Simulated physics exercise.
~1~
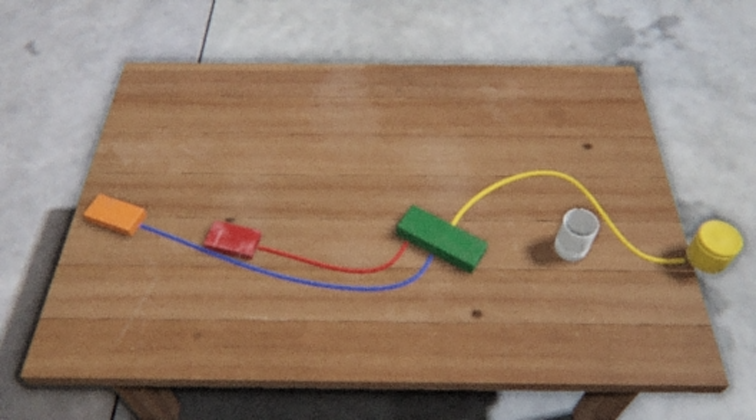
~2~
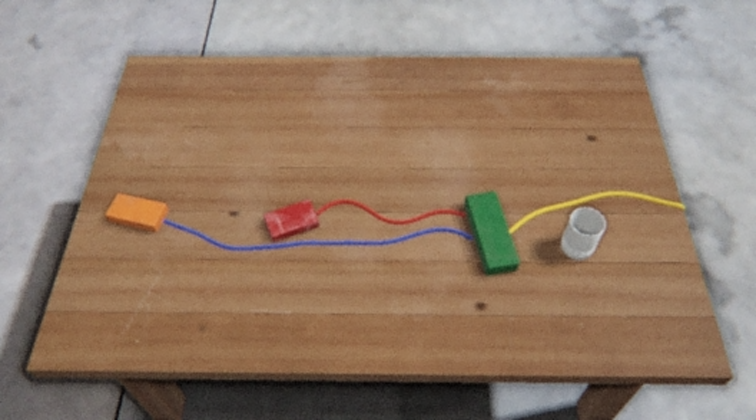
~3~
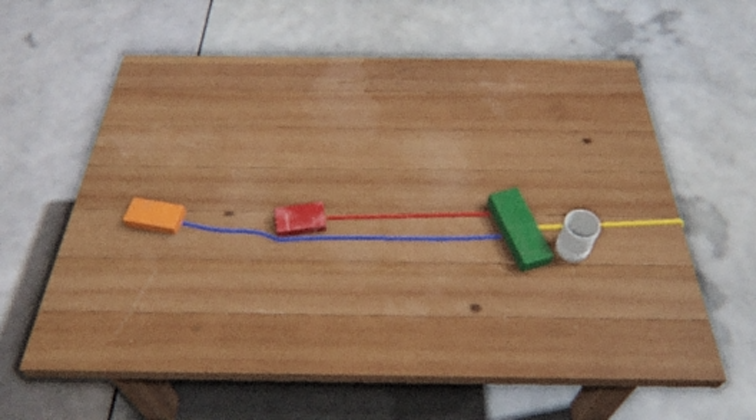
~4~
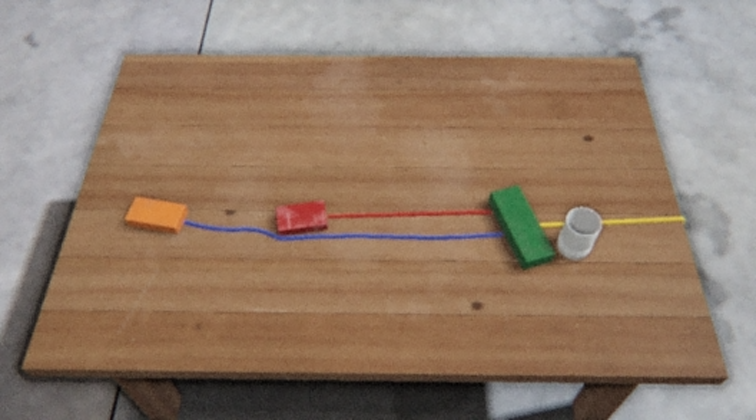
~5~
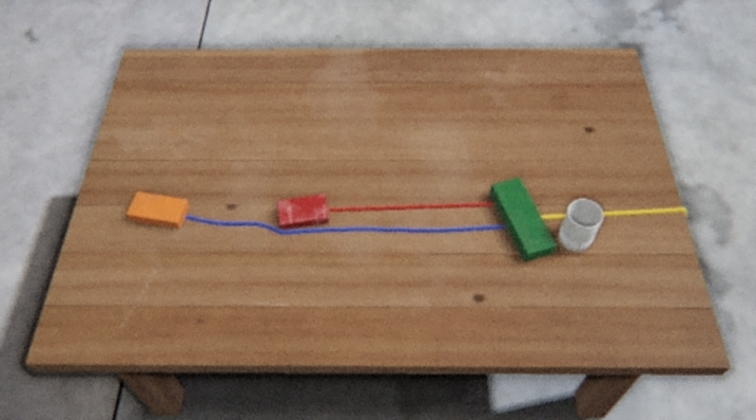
Wooden table with a yellow cylinder dropping off the right edge, its cable pulling green, red and orange blocks rightward before stopping.
